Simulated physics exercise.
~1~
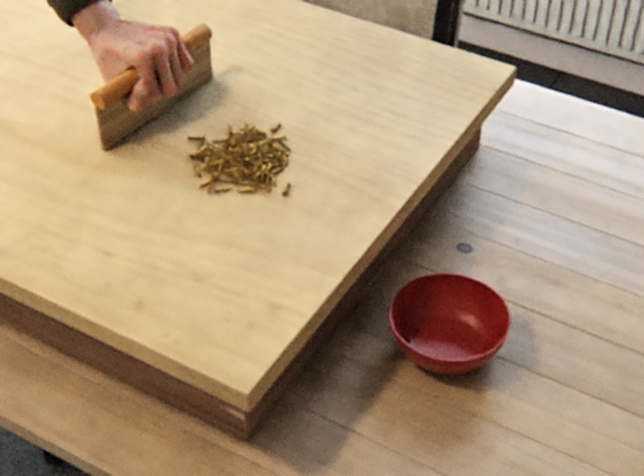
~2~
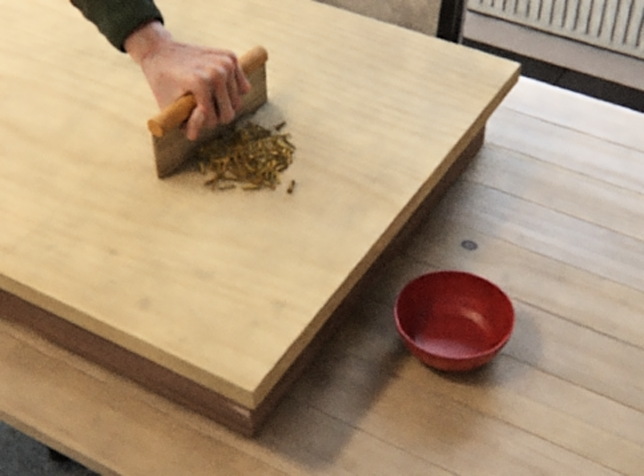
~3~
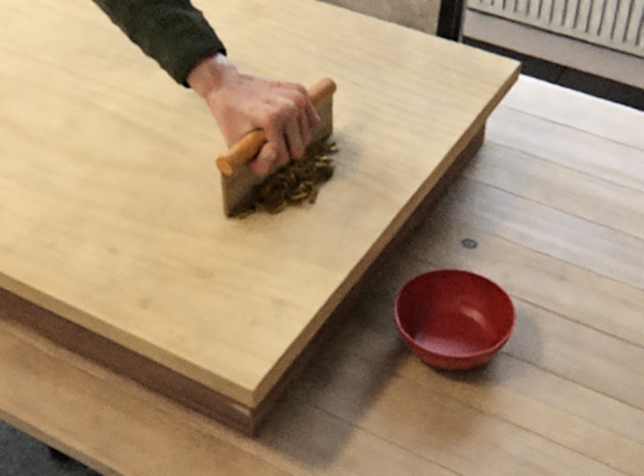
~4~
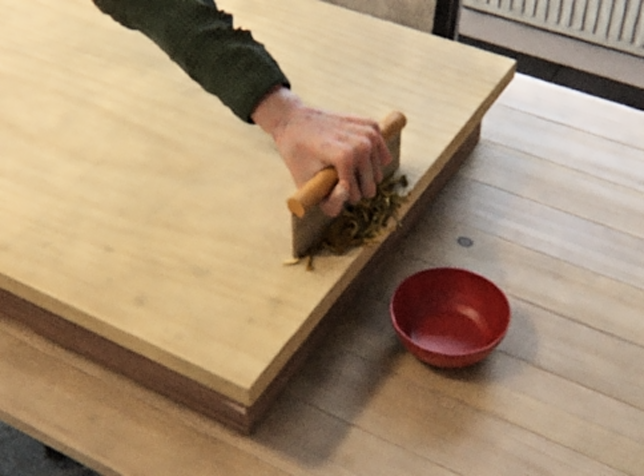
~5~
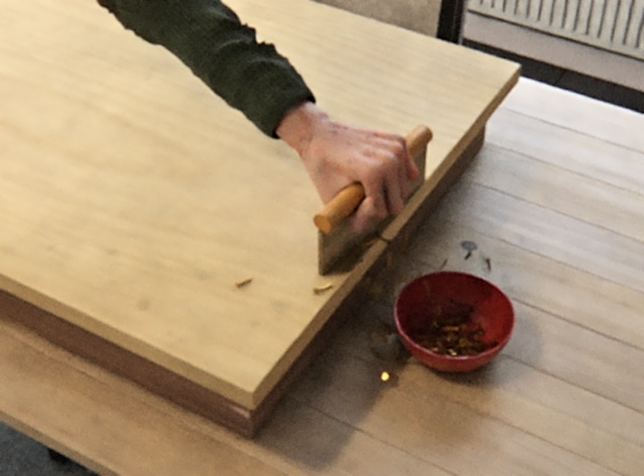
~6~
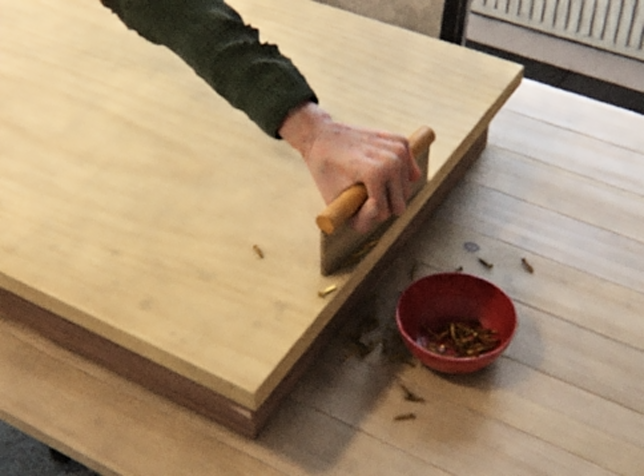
On a pale raised wooden board set on a plank table, seen from above at an angle by a slightly swaying camera, a hand in a dark green sleeve grips a wooden-handled scraper at the upper left. A loose heap of small brass-coloured screws lies to its right, and a red bowl stands on the table below the board's right edge. The hand pushes the scraper right and down, gathering the screws and driving them to the edge. It stops there as they spill over. Many land in the bowl, others scatter on the table around it, and a few stay on the board.
